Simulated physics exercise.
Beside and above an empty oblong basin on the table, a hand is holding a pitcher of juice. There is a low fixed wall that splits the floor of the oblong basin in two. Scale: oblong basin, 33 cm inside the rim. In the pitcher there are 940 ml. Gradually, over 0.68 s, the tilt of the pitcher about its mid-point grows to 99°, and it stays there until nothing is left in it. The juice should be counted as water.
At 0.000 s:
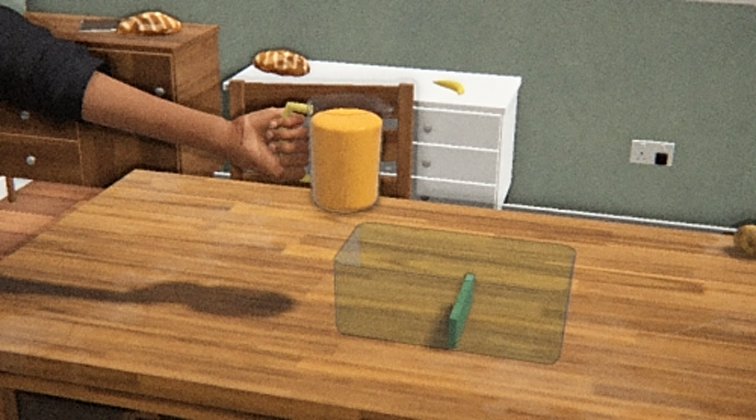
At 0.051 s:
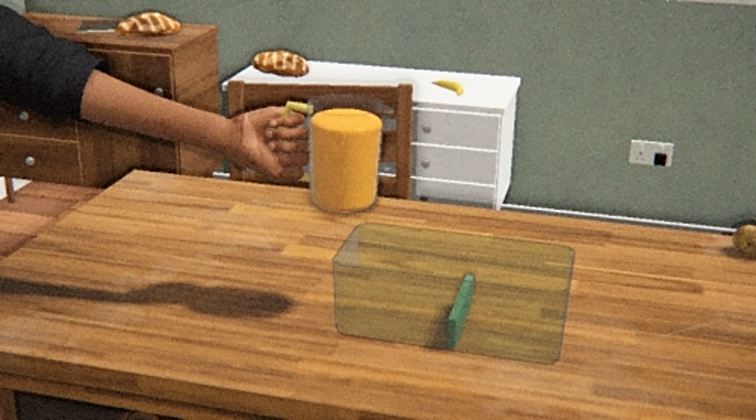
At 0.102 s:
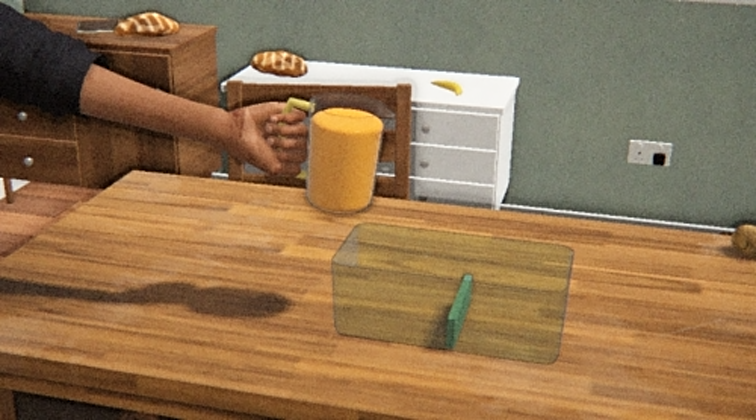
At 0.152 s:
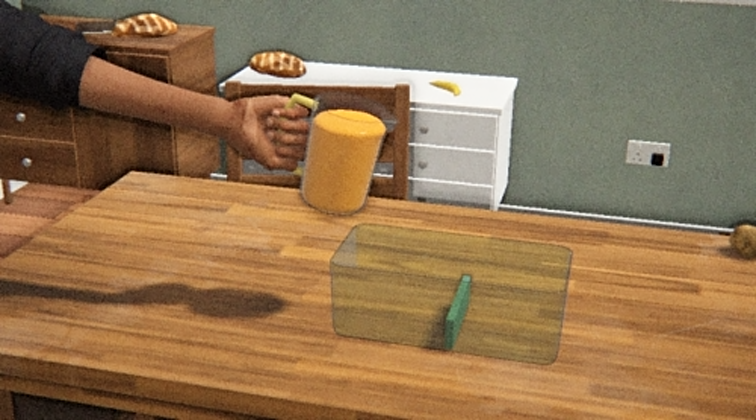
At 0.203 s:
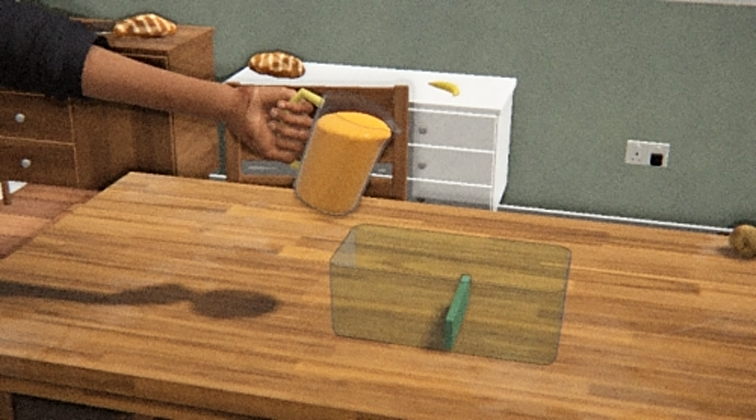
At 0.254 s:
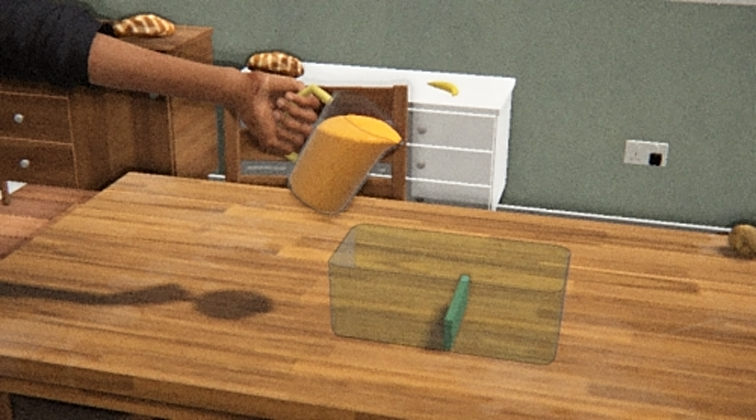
At the start, a hand holds an upright pitcher of orange juice above a wooden table, behind a clear, empty oblong basin with a green piece inside. The pitcher stays nearly still, then the hand tilts it steadily to the right, and the juice shifts toward its rim.
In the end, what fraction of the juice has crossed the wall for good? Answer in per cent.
In the end about 11 per cent has crossed for good.
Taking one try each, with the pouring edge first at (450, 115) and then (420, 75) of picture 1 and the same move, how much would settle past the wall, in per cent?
95 per cent first, 90 per cent second.
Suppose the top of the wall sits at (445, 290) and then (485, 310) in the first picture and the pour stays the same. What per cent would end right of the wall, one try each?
Result: 45 per cent, then 15 per cent.
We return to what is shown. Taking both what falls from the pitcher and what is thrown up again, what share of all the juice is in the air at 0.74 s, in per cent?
About 18 percent.
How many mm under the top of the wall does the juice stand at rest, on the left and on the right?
Measured: Left around 18 mm, right around 44 mm.
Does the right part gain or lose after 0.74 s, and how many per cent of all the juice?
It goes higher by about 5 %.
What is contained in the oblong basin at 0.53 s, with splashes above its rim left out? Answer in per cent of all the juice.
Close to 10 in a hundred.
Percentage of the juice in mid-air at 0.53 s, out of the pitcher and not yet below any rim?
Some 20 % is the figure.
Then, 0.53 s in, the tilt is 88° and 71 per cent is still to pour, 8 is left of the wall and 2 right of it.
Then, 0.74 s in, the tilt is 99° and 30 per cent is still to pour, 46 is left of the wall and 6 right of it.
Then, 0.95 s in, the tilt is 99° and 9 per cent is still to pour, 71 is left of the wall and 9 right of it.
Then, 1.18 s in, the tilt is 99° and 2 per cent is still to pour, 81 is left of the wall and 10 right of it.
Finally, 84 per cent lies left of the wall, 11 right of it and 5 outside.
